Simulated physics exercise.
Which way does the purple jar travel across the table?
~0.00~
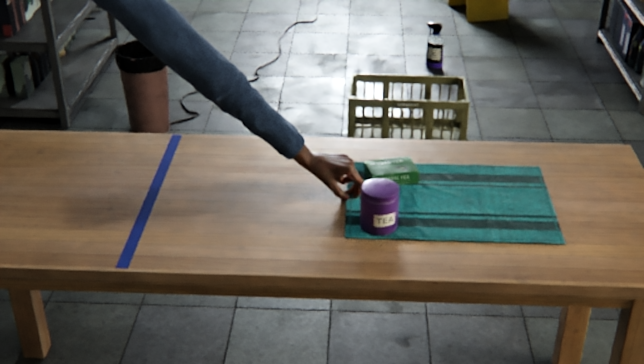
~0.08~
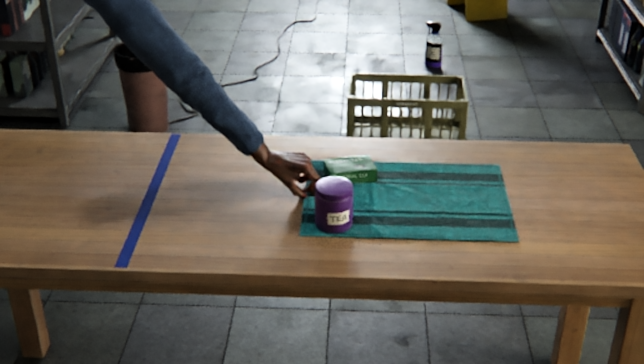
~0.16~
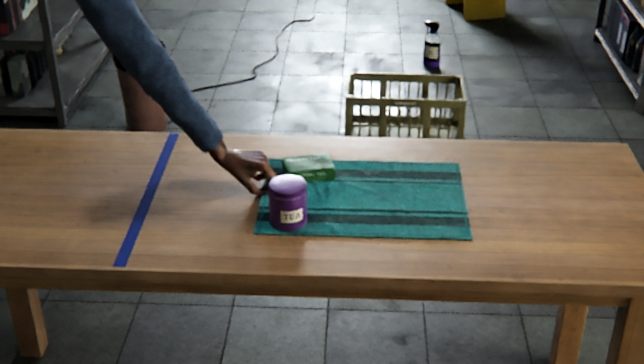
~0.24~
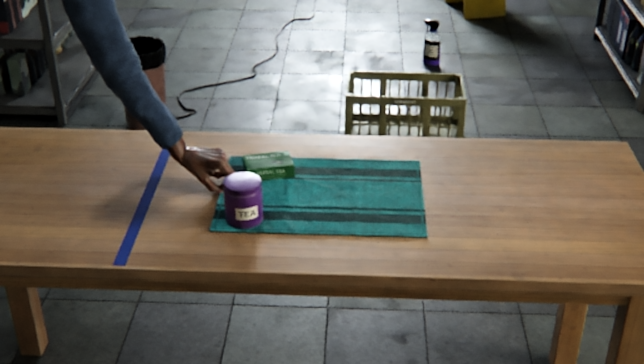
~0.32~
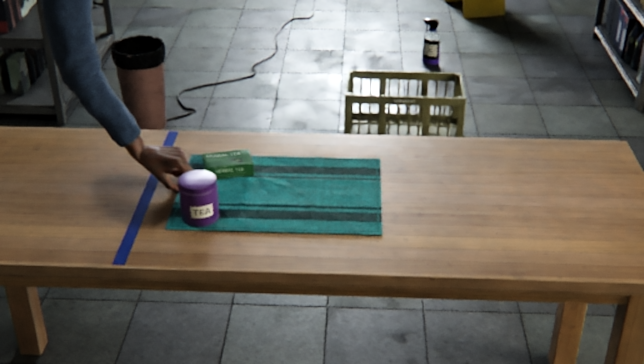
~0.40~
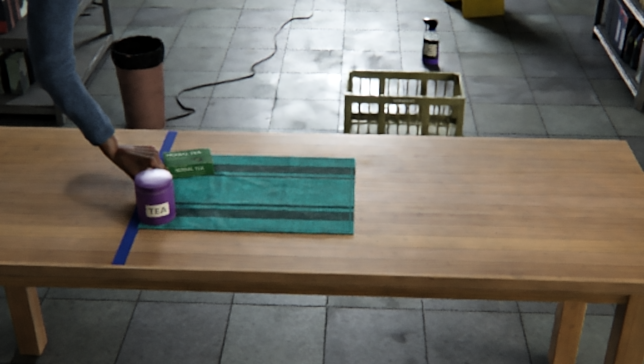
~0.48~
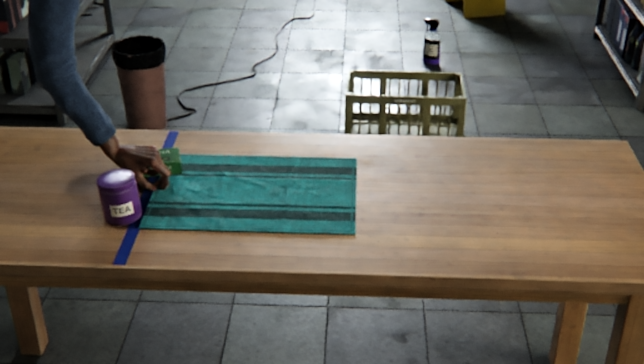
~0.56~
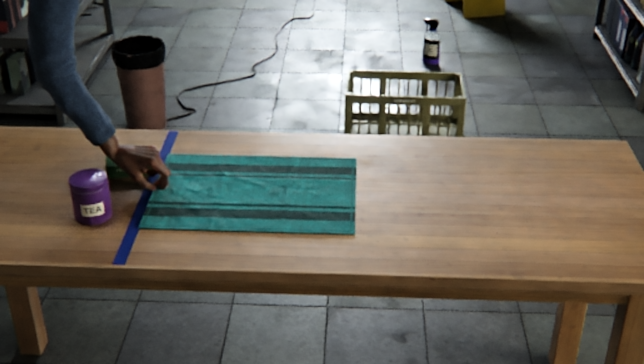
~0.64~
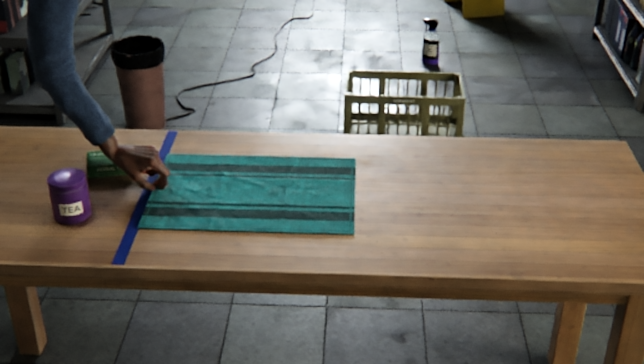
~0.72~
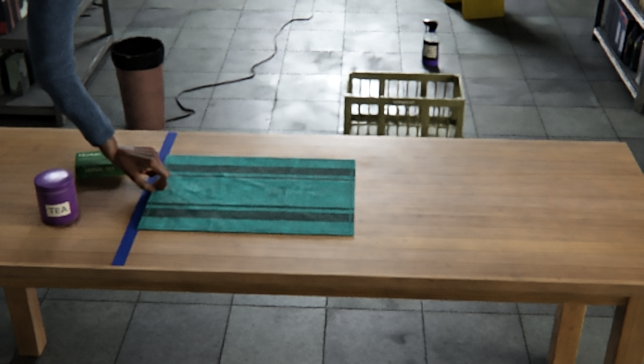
The purple jar travels to the left, first riding on the towel and then sliding past the tape onto the bare wood.
